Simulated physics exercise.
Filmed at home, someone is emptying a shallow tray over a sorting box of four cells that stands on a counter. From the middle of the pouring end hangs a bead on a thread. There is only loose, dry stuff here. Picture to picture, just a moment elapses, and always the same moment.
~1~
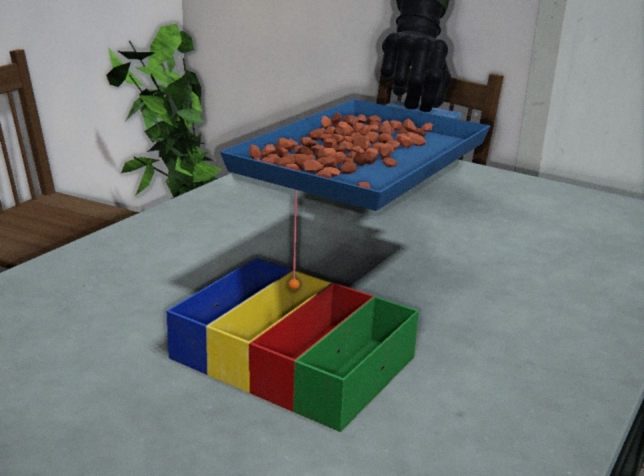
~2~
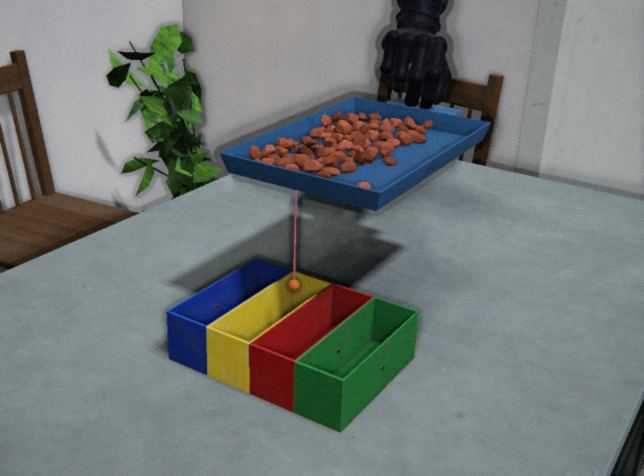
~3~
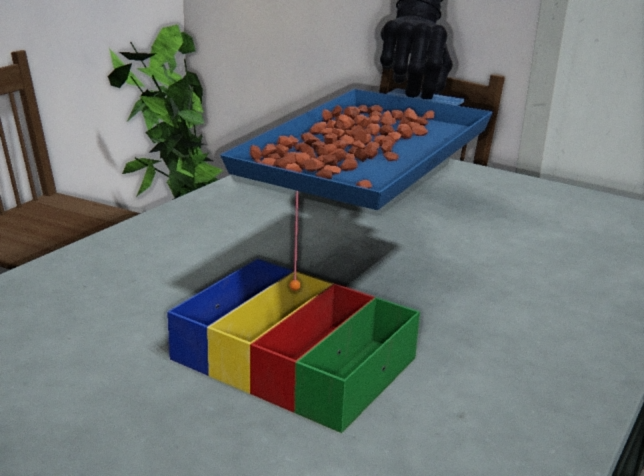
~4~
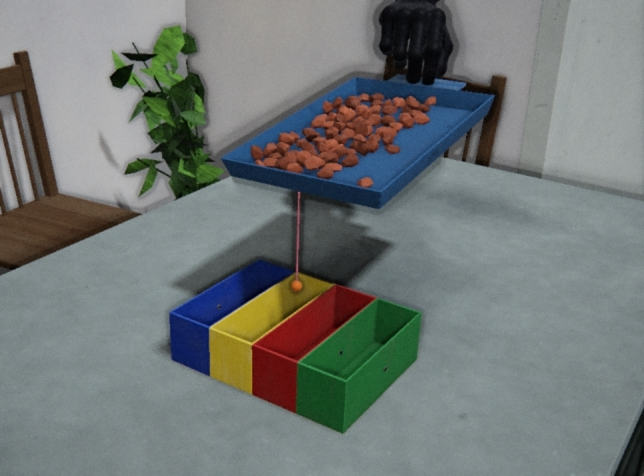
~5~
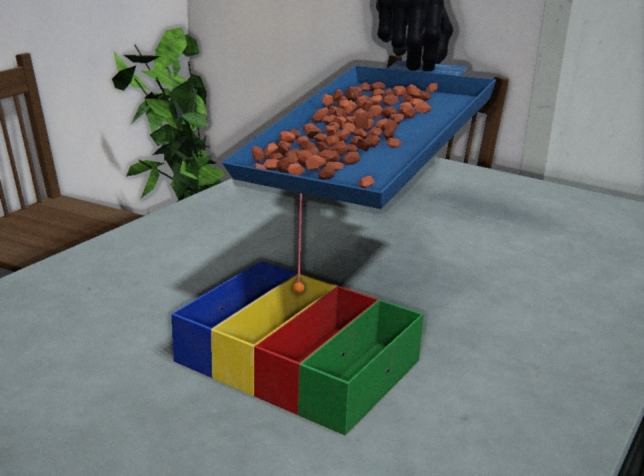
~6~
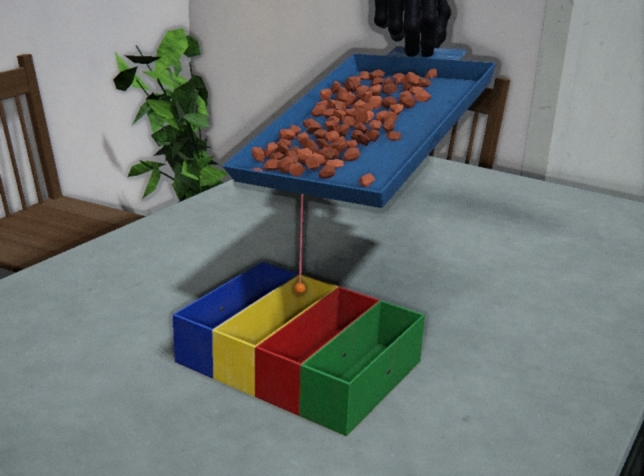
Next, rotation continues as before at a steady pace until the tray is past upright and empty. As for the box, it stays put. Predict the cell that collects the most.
I would say the blue cell.
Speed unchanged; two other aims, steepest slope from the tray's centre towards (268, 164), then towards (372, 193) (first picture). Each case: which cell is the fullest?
The cell in blue; the green cell.
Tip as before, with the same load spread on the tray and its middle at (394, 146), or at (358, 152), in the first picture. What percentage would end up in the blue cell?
In order, 50 per cent then 40 per cent.
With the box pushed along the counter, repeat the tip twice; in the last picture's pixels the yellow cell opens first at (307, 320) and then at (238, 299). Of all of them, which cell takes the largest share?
First try: That blue cell. Second try: The yellow one.
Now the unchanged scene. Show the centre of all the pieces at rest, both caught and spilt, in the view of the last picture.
The centre comes to rest close to (215, 347).
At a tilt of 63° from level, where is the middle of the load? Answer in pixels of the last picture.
I'd put the middle close to (278, 146).
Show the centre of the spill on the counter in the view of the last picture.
Somewhere near (129, 337), I think.
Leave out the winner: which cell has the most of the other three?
Runner-up - yellow.
Soon after the last picture, tray tipped steeply; nearly all on the tray; a stray few falling or outside the box.
A little later, tray tipped past a quarter turn; about a quarter on the tray; about a quarter in the blue cell; a small part in the yellow cell; a stray few in the red cell; about a third falling or outside the box.
Later still, tray tipped past a quarter turn; about a third in the blue cell; about a quarter in the yellow cell; a small part in the red cell; about a third falling or outside the box.
At rest, tray tipped past a quarter turn; about a third in the blue cell; about a quarter in the yellow cell; a small part in the red cell; none in the green cell; about a third outside the box.
